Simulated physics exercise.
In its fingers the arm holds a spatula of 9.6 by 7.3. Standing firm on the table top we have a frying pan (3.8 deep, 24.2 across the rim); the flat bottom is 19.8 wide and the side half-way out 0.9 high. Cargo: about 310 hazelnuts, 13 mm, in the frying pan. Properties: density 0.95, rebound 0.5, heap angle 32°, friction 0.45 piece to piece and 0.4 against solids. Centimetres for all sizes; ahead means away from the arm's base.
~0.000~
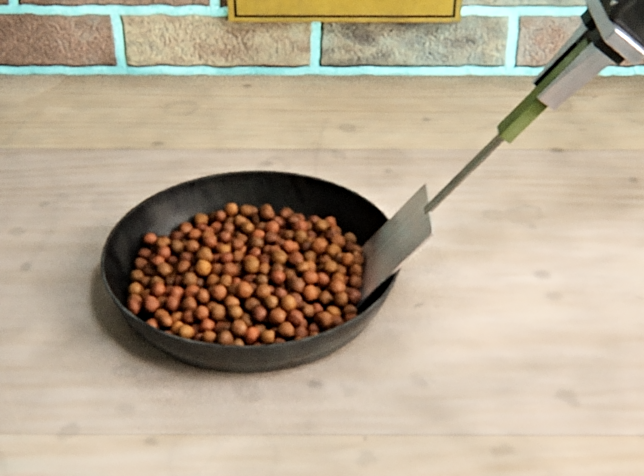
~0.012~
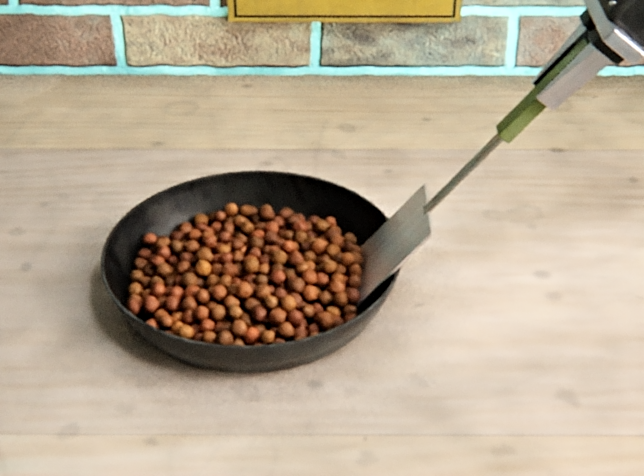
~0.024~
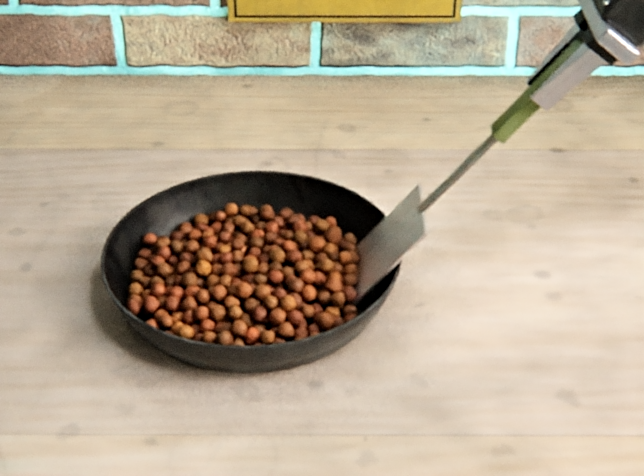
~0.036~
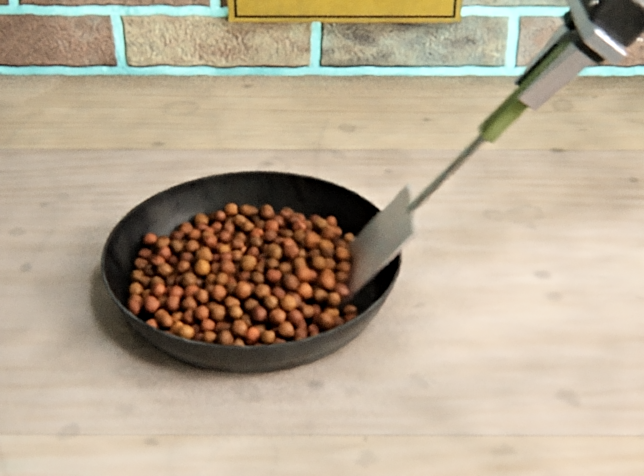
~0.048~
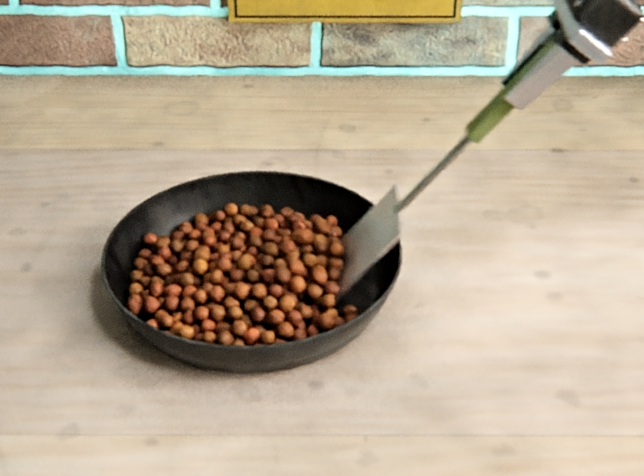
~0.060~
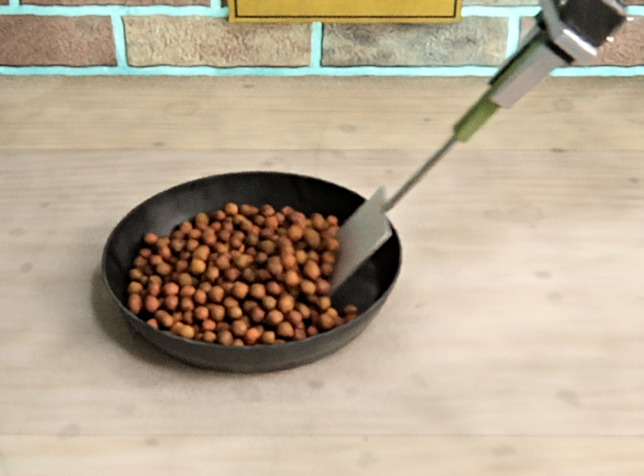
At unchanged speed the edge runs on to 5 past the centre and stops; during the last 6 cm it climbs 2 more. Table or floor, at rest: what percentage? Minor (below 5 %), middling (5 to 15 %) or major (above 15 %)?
Middling.
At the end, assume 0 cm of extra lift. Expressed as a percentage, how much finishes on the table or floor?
Roughly 0 per cent.
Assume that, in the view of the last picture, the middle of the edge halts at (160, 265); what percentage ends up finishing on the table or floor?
My guess is roughly 20 percent.
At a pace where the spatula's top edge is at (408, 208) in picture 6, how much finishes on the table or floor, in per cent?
Roughly 0 per cent.
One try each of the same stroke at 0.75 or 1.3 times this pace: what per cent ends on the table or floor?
Some 0 per cent, then some 15 per cent, on the table or floor.
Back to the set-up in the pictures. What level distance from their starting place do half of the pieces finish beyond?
Distance: Around 2 cm.
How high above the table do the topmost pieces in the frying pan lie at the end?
About 5.0 cm above the table.
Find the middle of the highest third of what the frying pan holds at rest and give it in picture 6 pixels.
It is centred near (160, 267) in the last view.
After 0.10 s, sloping 52°, highest piece 6 above the table; 314 in the frying pan.
After 0.13 s, sloping 52°, highest piece 7 above the table; 314 in the frying pan.
After 0.35 s, sloping 52°, highest piece 5 above the table; 293 in the frying pan, 19 on the table or floor, 2 on the blade or in flight.
After 1.40 s, sloping 52°, highest piece 4 above the table; 292 in the frying pan, 22 on the table or floor.
In the end, 292 in the frying pan, 22 on the table or floor. That is 7 % on the table or floor.
